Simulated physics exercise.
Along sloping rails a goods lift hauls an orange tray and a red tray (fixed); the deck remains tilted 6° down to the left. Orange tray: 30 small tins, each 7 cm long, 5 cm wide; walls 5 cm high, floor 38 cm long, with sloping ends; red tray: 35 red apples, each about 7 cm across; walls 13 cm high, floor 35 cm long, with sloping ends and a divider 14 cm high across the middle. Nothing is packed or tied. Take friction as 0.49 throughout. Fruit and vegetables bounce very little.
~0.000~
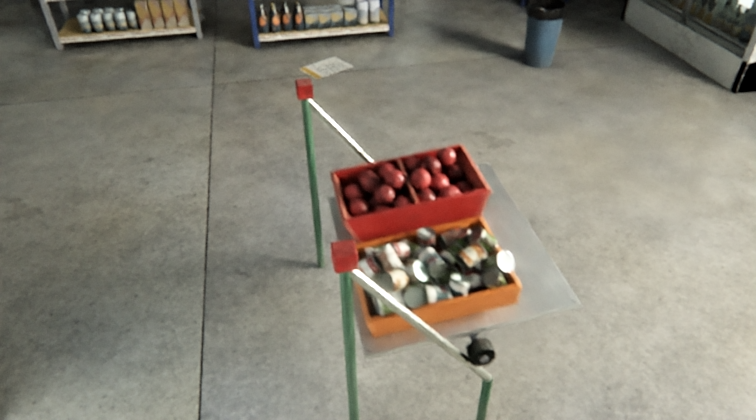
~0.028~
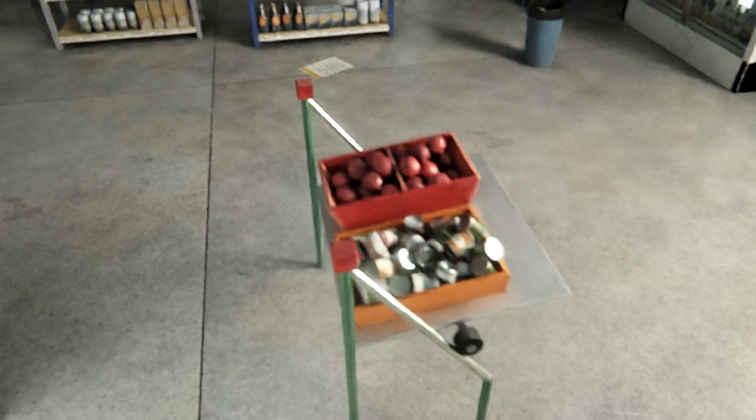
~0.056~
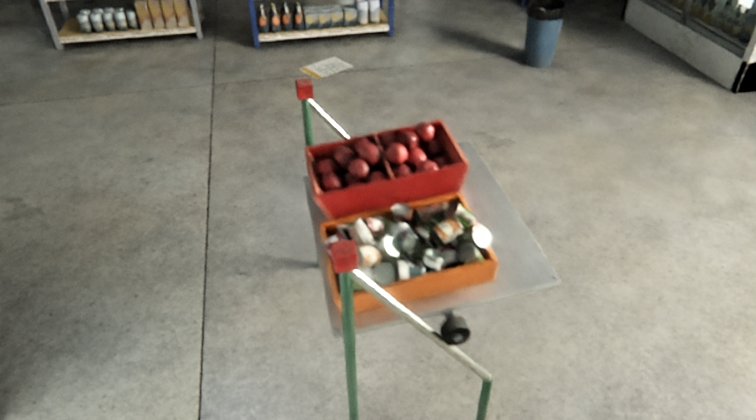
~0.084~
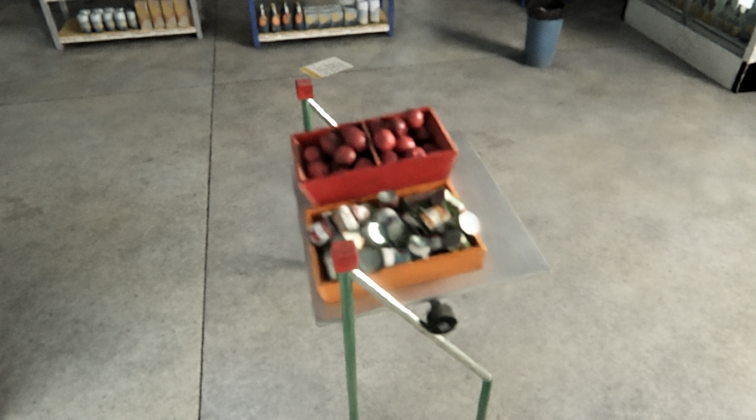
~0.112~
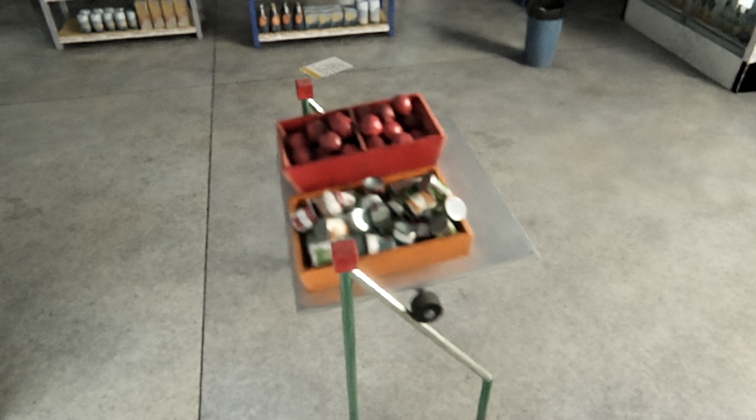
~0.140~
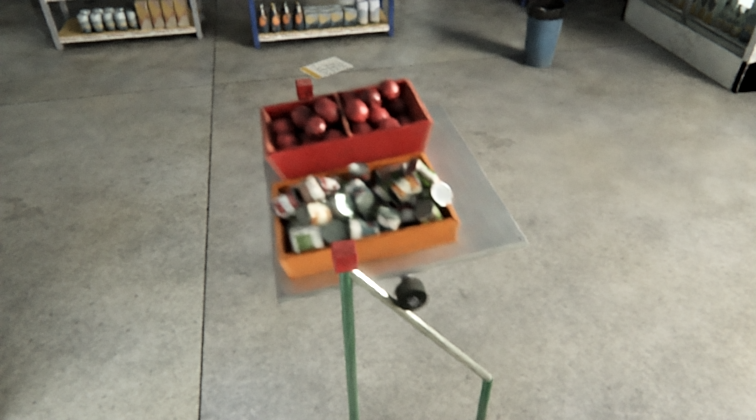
A platform carrying a red tray of apples and an orange tray of tins climbs sloping rails.
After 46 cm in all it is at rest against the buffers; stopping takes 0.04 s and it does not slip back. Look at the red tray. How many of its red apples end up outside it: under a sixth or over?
More than one in six of the red apples leave the red tray.
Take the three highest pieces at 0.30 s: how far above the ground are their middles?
About 106 cm.
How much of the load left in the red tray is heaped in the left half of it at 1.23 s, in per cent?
About 30 per cent.
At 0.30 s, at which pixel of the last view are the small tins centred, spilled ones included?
Near (260, 139).
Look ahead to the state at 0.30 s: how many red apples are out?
About 0.
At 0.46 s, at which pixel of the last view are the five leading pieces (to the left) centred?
At about (92, 160).
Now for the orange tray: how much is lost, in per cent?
Lost: Orange tray 100 per cent.
After 0.18 s, braking begins.
After 0.30 s, 7 of 30 out of the orange tray and 0 of 35 out of the red tray.
After 0.46 s, 22 of 30 out of the orange tray and 9 of 35 out of the red tray.
After 0.68 s, 30 of 30 out of the orange tray and 16 of 35 out of the red tray.
When it is over (at 1.23 s), 30 of 30 out of the orange tray and 16 of 35 out of the red tray. Asked share, 16 of 35, 46 per cent.
